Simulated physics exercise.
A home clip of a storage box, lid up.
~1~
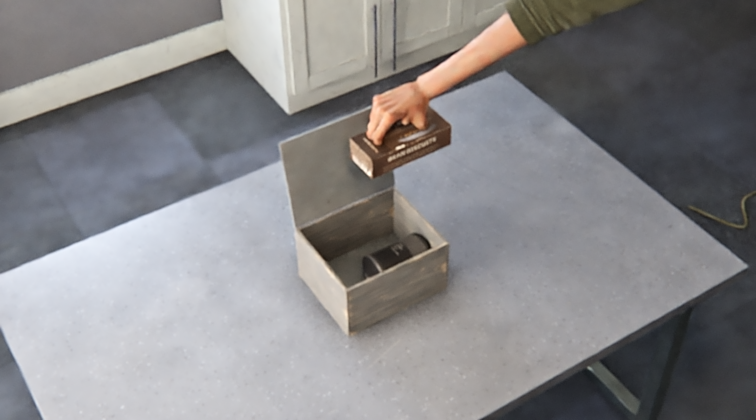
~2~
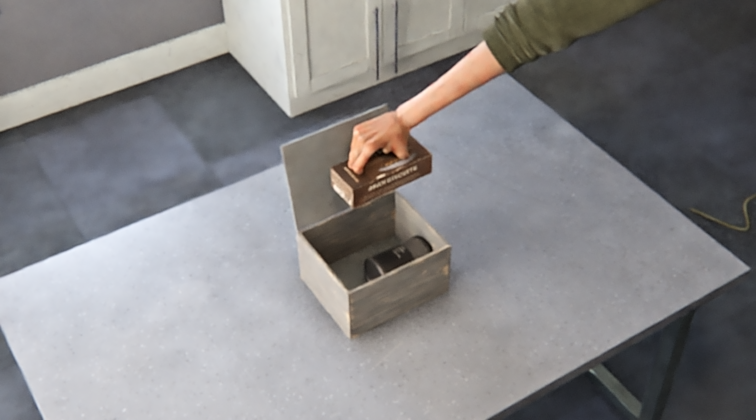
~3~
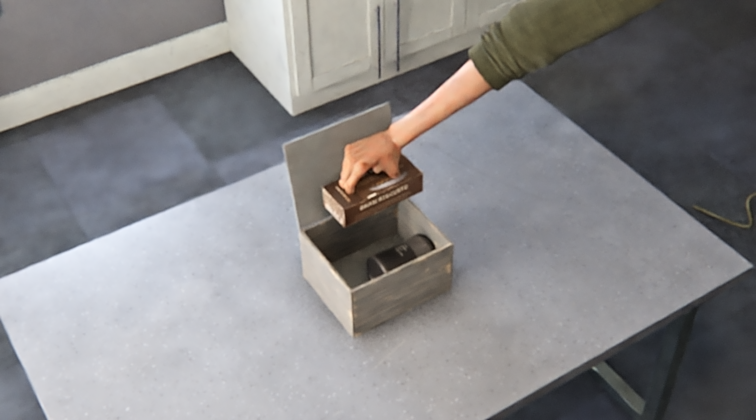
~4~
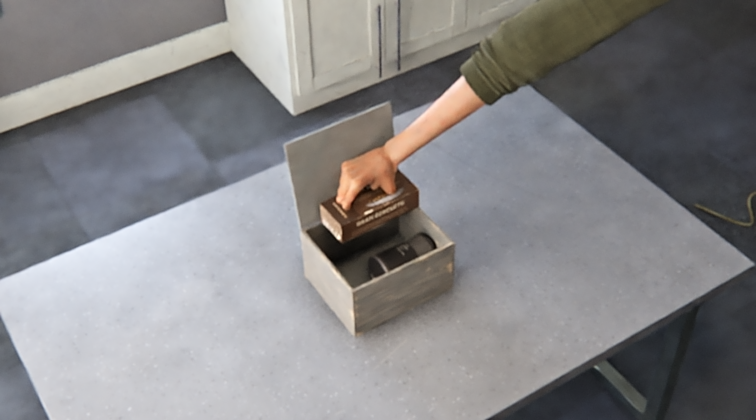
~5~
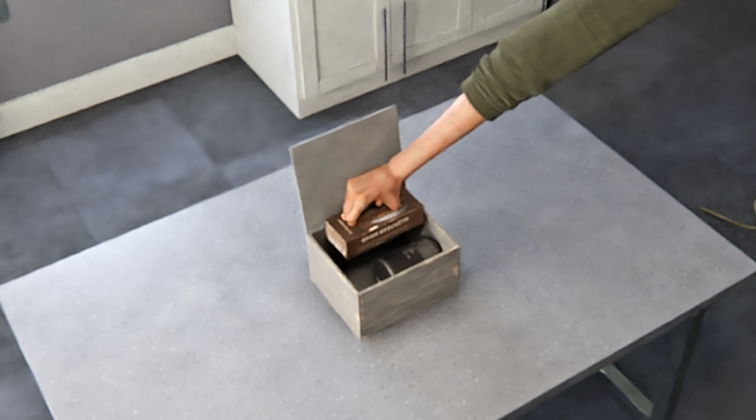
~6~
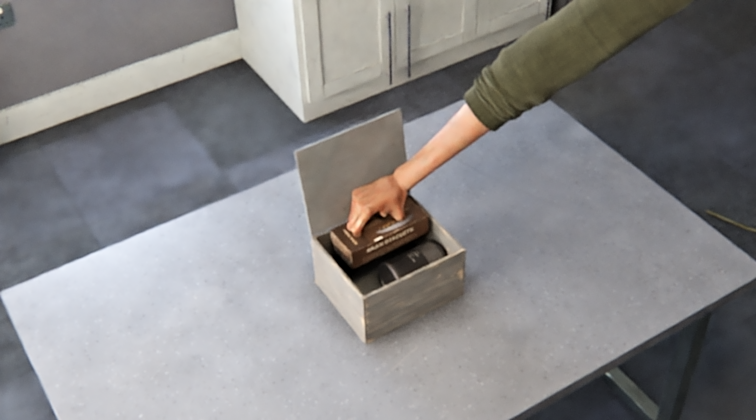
On a gray table, a hand lowers a brown carton into an open wooden box.
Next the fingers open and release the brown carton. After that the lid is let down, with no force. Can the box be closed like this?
As it turns out, it shuts flat.
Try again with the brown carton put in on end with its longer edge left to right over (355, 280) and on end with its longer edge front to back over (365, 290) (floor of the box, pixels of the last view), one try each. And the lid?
First, it will not close; second, it stays ajar.
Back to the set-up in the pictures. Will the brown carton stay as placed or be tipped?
It ends up tilted.
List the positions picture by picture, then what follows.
Coming down; brown carton (401, 141), in the first frame.
Coming down; brown carton (382, 170), in the second frame.
Coming down; brown carton (374, 189), in the third frame.
Coming down; brown carton (370, 205), in the fourth frame.
Coming down; brown carton (375, 221), in the fifth frame.
Put in, still held; brown carton (380, 231), in the sixth frame.
Then, 0.90 s on from there, lid starting down; brown carton turned 43° from how it was put near (383, 257); black tin shifted a little.
Then, 1.60 s on from there, lid 60° above the rim; brown carton turned 43° from how it was put near (383, 257); black tin shifted a little.
Then, 2.10 s on from there, lid 22° above the rim; brown carton turned 43° from how it was put near (383, 257); black tin shifted a little.
In the end, lid shut; toppled in the box, brown carton; black tin unmoved. At the end, from the last picture's camera, brown carton near (383, 257).
